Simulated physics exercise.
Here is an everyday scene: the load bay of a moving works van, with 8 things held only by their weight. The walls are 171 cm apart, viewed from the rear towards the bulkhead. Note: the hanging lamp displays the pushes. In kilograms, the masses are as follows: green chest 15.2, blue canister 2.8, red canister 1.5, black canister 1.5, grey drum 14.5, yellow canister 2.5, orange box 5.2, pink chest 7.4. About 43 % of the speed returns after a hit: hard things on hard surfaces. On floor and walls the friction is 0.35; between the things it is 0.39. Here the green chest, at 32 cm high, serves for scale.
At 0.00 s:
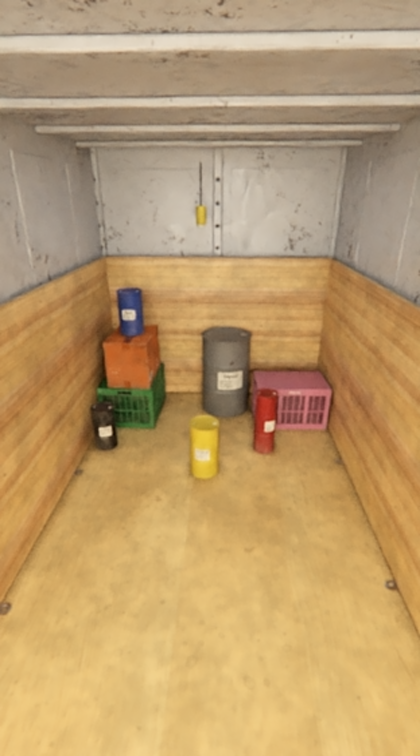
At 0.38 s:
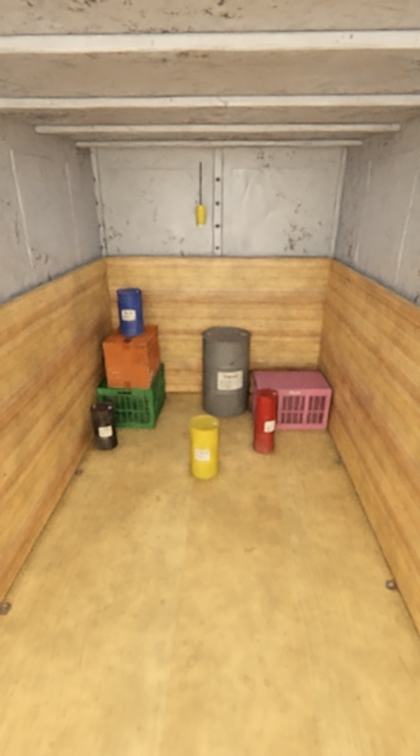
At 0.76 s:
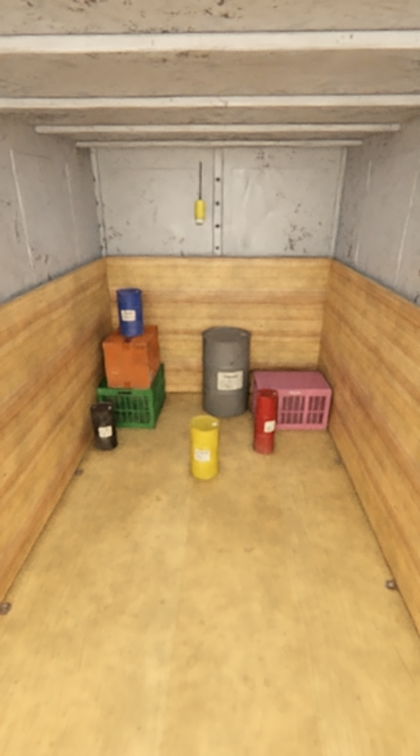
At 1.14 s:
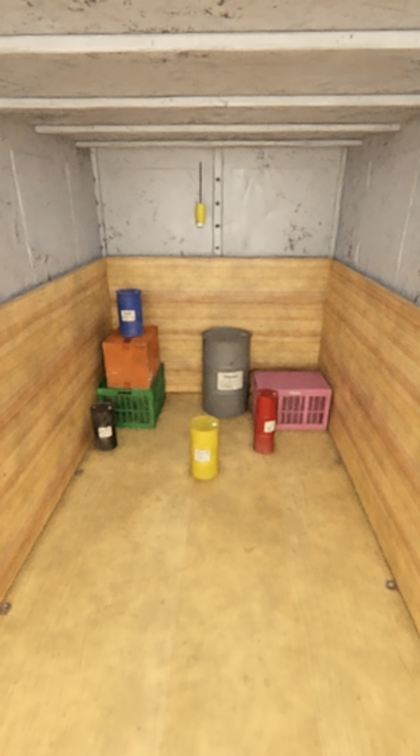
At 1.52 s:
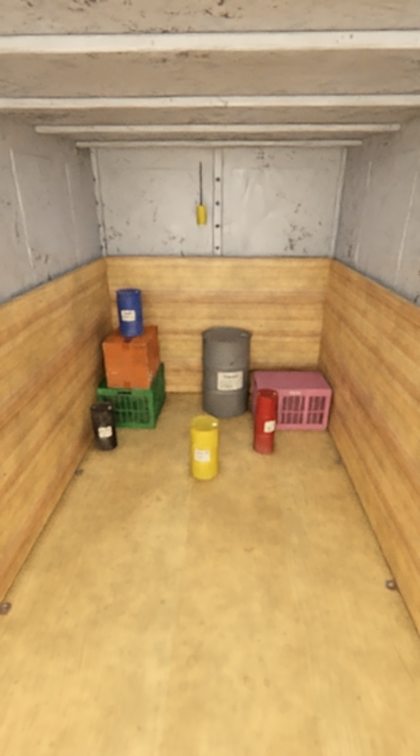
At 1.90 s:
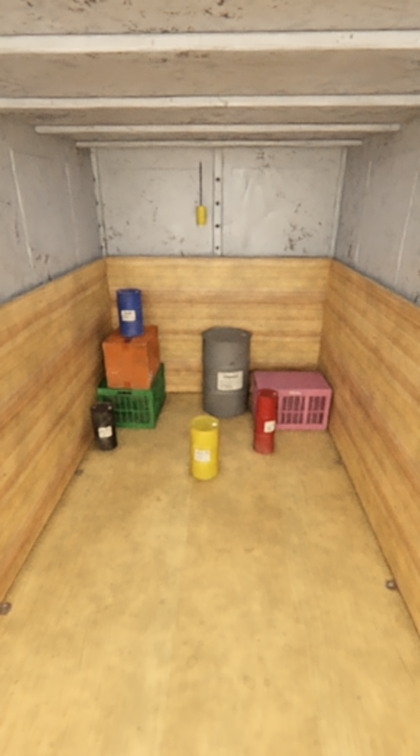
A grey drum stood near the back wall among coloured canisters, crates and an orange box, all staying almost perfectly still, while the small yellow lamp hanging above them swayed very slightly.
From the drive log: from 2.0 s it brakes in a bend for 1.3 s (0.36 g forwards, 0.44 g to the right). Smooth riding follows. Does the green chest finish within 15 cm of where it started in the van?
No.
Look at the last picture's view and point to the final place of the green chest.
The resting point is around (175, 389).
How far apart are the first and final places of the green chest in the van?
I'd say about 32 cm between start and finish.
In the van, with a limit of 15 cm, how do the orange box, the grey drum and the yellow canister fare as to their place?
In short, the orange box leaves its position, the grey drum stays close to home, the yellow canister leaves its position.
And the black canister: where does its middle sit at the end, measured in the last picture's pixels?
(214, 411).
After 2.60 s, push 0.36 g forwards, 0.44 g right; green chest slid 15 cm near (152, 388); red canister leaning 44°; blue canister slid 24 cm.
After 3.00 s, push 0.36 g forwards, 0.44 g right; green chest slid 31 cm near (174, 389); red canister on its side; blue canister leaning 14°.
At rest (4.4 s), off its perch, blue canister; tipped over in the van, red canister; not toppled but over 15 cm from the start, green chest, black canister, yellow canister and orange box; the other 2 in place, give or take 15 cm. In the last view, green chest near (175, 389).
